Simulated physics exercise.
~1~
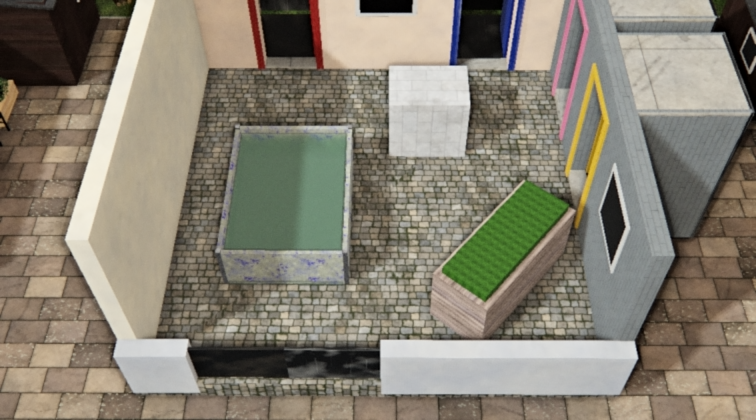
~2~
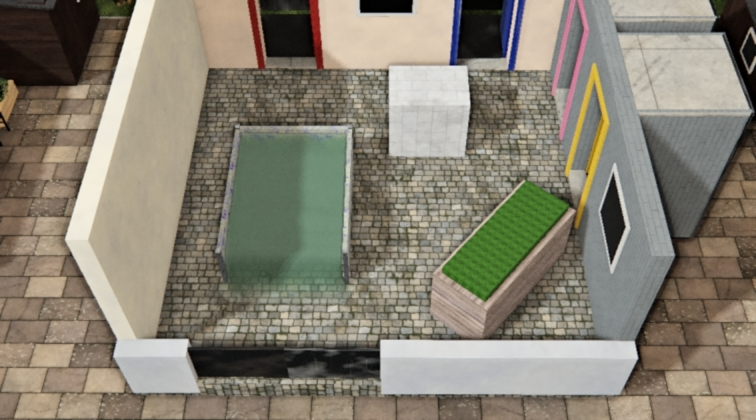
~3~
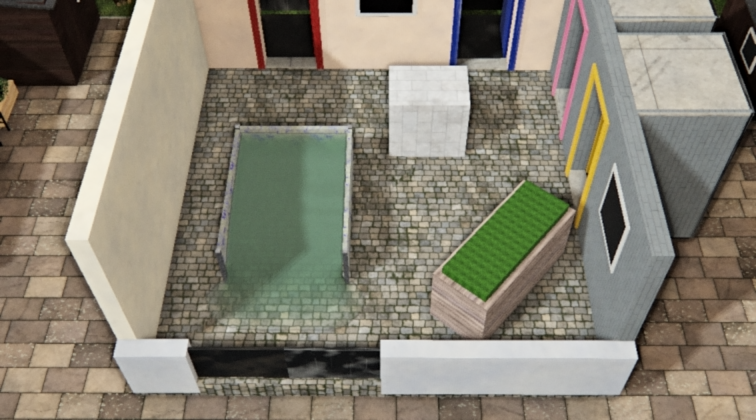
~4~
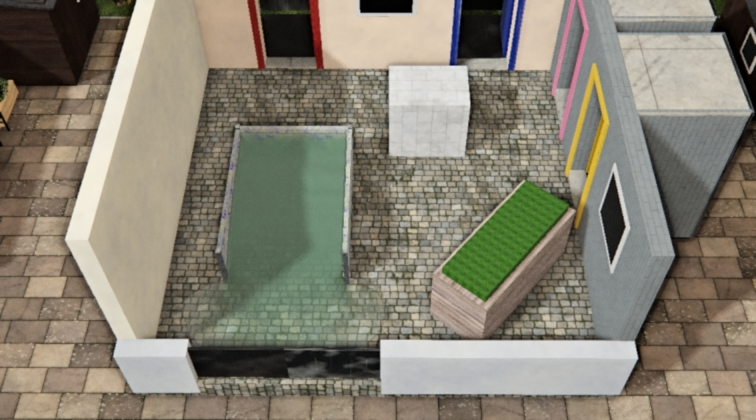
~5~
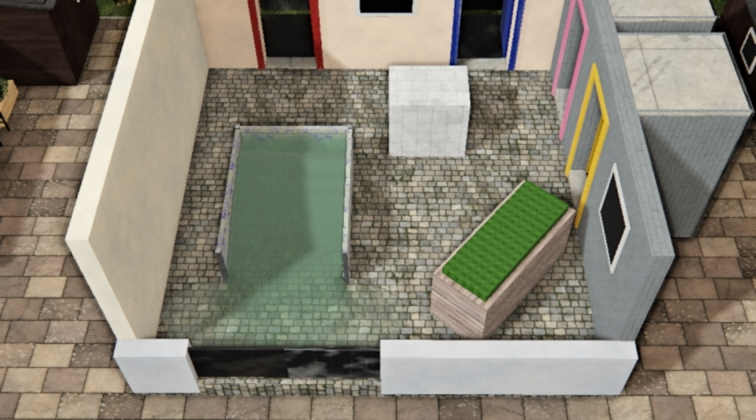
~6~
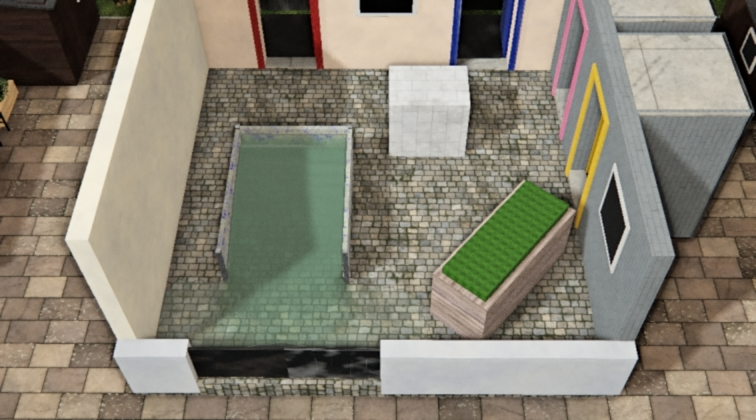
The clip opens on a walled, cobbled yard seen from above, with a rectangular tank of still green water left of a white block and a grass-topped box. The tank's near side disappears and water pours out toward the front wall. It then spreads sideways across the cobbles, thin and see-through.
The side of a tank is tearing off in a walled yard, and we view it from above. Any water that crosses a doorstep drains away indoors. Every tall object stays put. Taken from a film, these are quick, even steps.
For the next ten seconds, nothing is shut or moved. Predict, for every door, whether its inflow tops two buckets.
Red door: Tops two buckets; blue door: Tops two buckets; pink door: Does not top two buckets; yellow door: Does not top two buckets.
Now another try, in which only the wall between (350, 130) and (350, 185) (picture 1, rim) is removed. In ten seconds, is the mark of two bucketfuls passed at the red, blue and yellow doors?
So red remains below the limit, blue crosses the limit and yellow crosses the limit.
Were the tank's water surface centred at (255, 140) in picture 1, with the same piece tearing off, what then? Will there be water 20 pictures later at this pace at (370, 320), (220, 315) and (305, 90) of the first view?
Taking the three spots in that order, I'd say drenched, then drenched, then spared.
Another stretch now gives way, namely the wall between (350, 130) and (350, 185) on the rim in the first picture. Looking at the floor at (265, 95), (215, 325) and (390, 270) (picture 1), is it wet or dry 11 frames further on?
The first spot is spared, the second spared and the third spared.
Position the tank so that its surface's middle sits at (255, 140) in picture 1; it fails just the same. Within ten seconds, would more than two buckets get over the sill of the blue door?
Briefly, the blue door crosses the line.
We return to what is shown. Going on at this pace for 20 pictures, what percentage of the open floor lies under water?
My guess is around 65 in a hundred.
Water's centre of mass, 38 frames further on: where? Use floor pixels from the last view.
Close to (365, 222), I reckon.
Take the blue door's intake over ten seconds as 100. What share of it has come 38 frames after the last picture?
Estimate: Roughly 10 %.
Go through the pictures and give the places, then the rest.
Still water in the water tank at (289, 190), in the first picture.
Water pours out at (285, 270) and has run to (222, 285), in the second picture.
The front is at (349, 316), out from the gap at (285, 272), in the third picture.
Water pours out at (286, 273) and has run to (370, 331), in the fourth picture.
Water pours out at (286, 273) and has run to a hidden place, in the fifth picture.
Water pours out at (286, 274) and has run to a hidden place, in the sixth picture.
A moment on, water covers 20 % of the floor; the red door not reached, the blue door not reached, the pink door not reached, the yellow door not reached.
Next, water covers 30 % of the floor; the red door not reached, the blue door not reached, the pink door not reached, the yellow door not reached.
Then, water covers 65 % of the floor; the red door wet at the sill, nothing in, the blue door not reached, the pink door not reached, the yellow door wet at the sill, nothing in.
Later, water covers 95 % of the floor; the red door over two buckets in, the blue door under two buckets in, the pink door wet at the sill, nothing in, the yellow door wet at the sill, nothing in.
In the end, water covers 95 % of the floor; the red door over two buckets in, the blue door over two buckets in, the pink door under two buckets in, the yellow door wet at the sill, nothing in.
